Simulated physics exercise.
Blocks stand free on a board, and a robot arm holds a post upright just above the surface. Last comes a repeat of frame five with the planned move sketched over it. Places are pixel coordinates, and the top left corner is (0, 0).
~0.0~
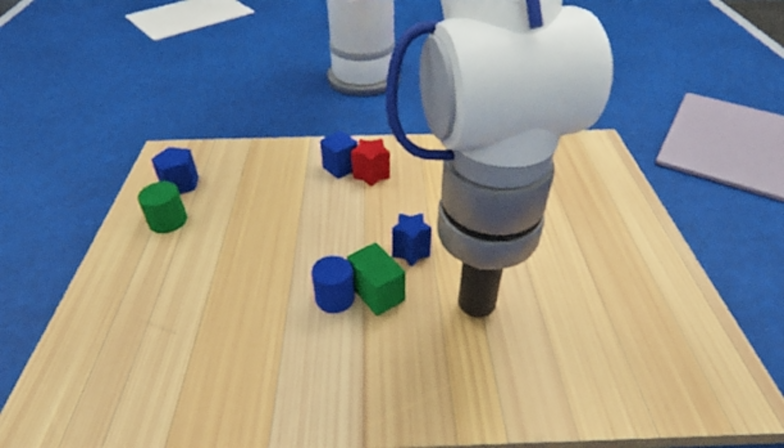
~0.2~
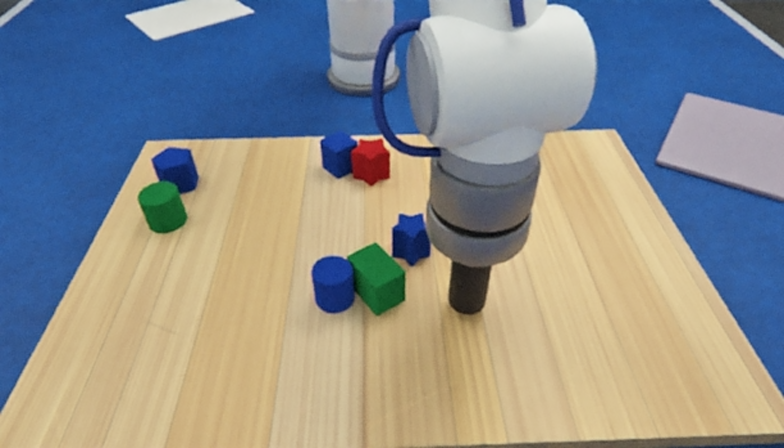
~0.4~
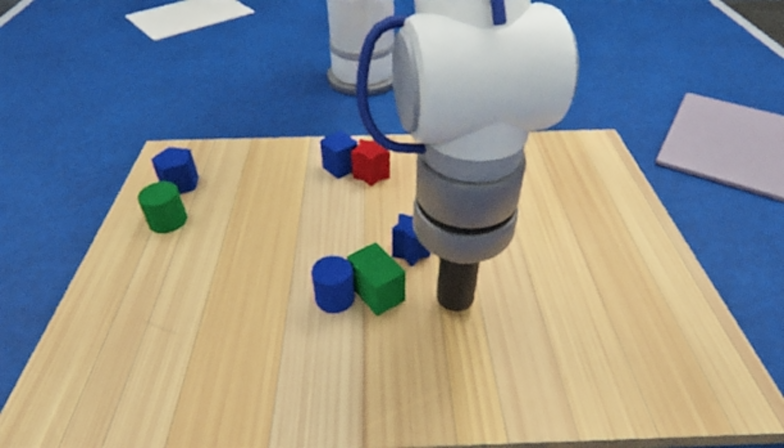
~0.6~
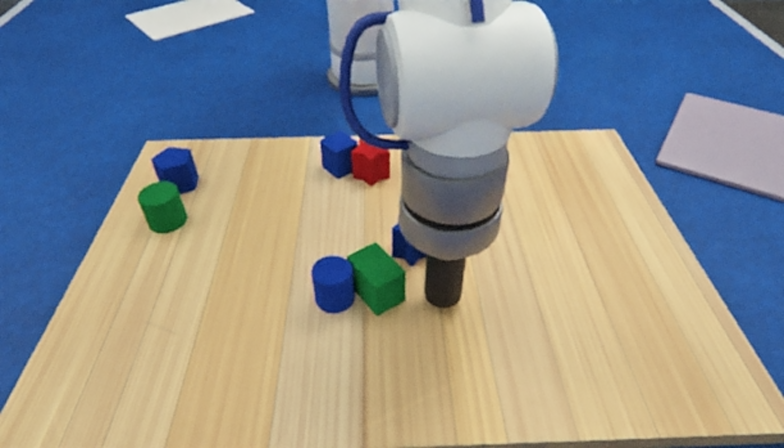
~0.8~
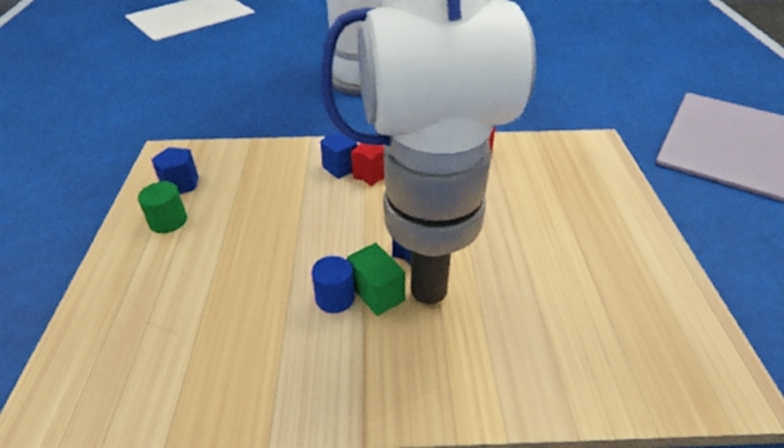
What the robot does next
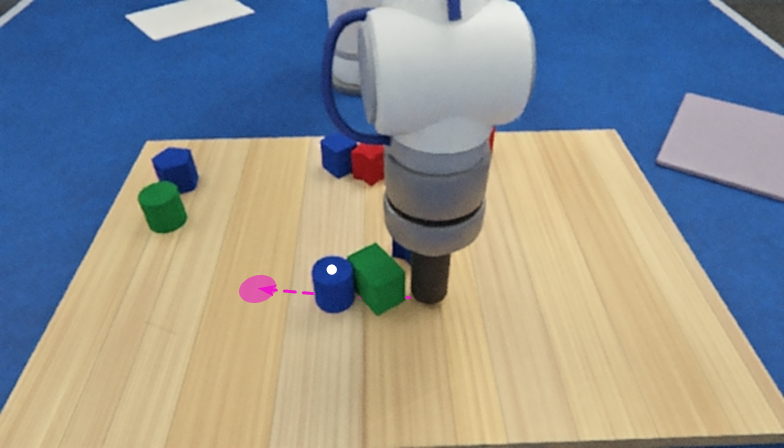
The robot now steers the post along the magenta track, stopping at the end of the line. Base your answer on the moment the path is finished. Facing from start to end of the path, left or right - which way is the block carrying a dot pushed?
The block carrying a dot is shifted sideways to the right, facing along the path from start to end.
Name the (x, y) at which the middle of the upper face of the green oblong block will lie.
That would be at about pixel (219, 250).
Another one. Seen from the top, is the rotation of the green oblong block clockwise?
I believe so.
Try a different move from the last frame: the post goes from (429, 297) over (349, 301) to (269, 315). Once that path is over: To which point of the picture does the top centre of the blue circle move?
In the picture, it is at (223, 244).
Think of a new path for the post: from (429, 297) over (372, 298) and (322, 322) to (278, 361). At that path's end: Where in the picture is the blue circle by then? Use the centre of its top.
At (263, 258).
The drawn path runs from (429, 297) over (371, 297) and (313, 294) to (258, 289); the dot is on the blue circle.
What follows on the original path. One third of the way, post (370, 290); blue circle (291, 265); green oblong block (335, 259), turned 55° clockwise.
Two thirds of the way, post (311, 286); blue circle (233, 258); green oblong block (275, 255), turned 55° clockwise.
At the end, post (256, 281); blue circle (179, 250); green oblong block (219, 250), turned 55° clockwise; blue star block not moved.
